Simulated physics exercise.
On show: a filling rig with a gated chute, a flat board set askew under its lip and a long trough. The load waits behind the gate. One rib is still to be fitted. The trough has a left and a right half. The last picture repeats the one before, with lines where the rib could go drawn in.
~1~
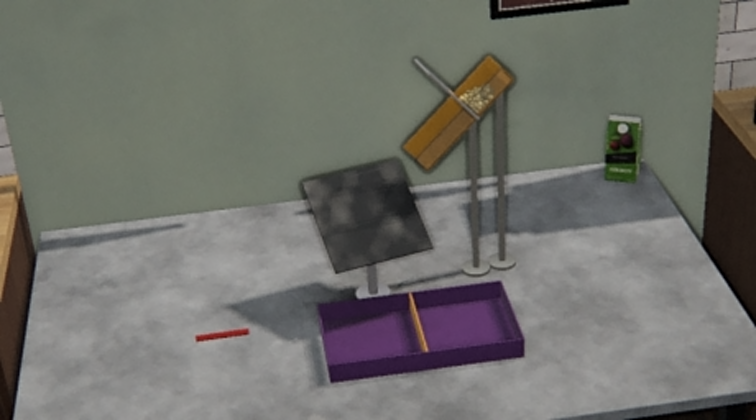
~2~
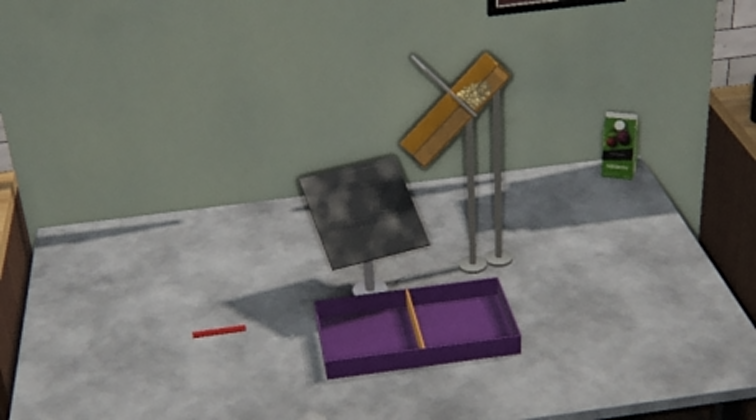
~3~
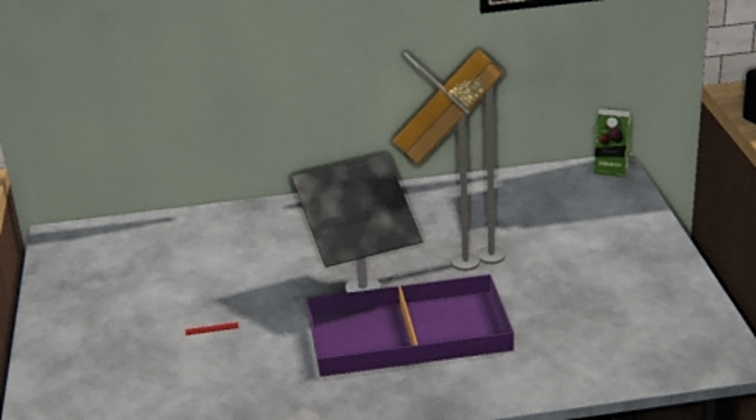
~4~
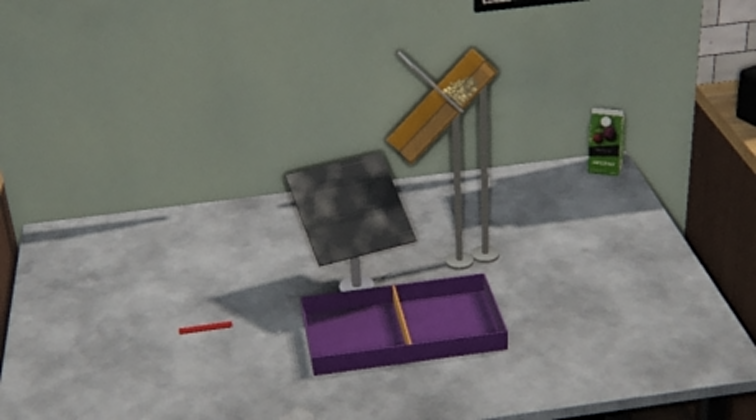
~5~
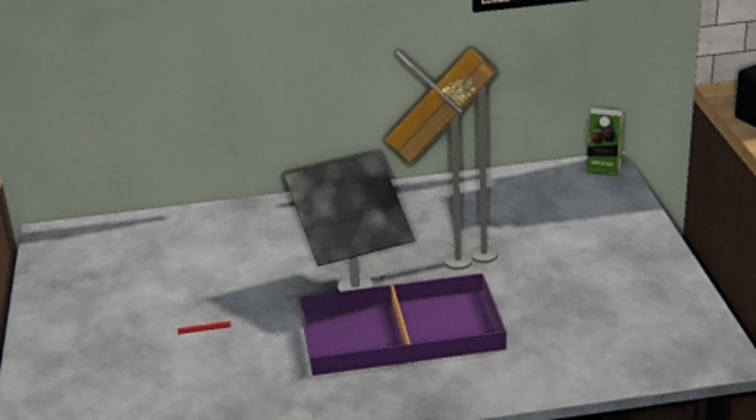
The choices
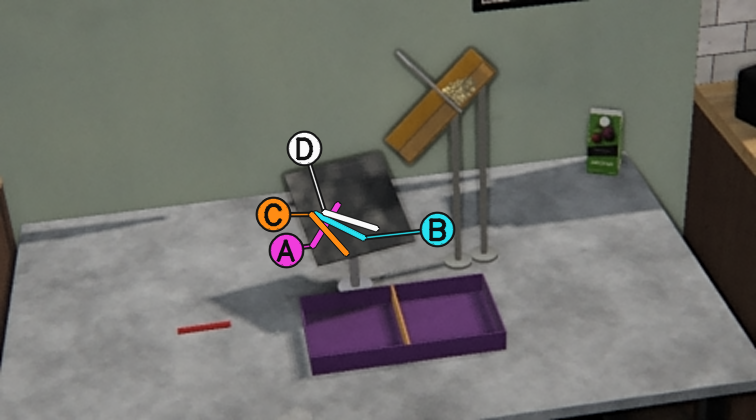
Only the camera moves, shifting slightly so that everything slides a little left and upward in view, while the objects on the table stay still. It looks down from the front on a mottled grey tabletop against a grey-green wall. A tilted orange-brown chute holding pale pieces stands on grey posts above a dark slanted board, with a divided purple trough in front, a red strip left and a green carton right.
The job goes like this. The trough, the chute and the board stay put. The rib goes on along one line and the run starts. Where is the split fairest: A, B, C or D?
B works best here.
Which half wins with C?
More lands on the left.
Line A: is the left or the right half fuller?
The left half.
On the marked copy, line A from (337, 204) to (312, 245); line B from (315, 214) to (363, 237); line C from (311, 214) to (346, 253); line D from (324, 212) to (376, 228).
If A is chosen, of what is caught, most in the left half, a small part in the right.
If B is chosen, of what is caught, about half in the left half, about half in the right.
If C is chosen, of what is caught, most in the left half, a small part in the right.
If D is chosen, of what is caught, about a quarter in the left half, most in the right.
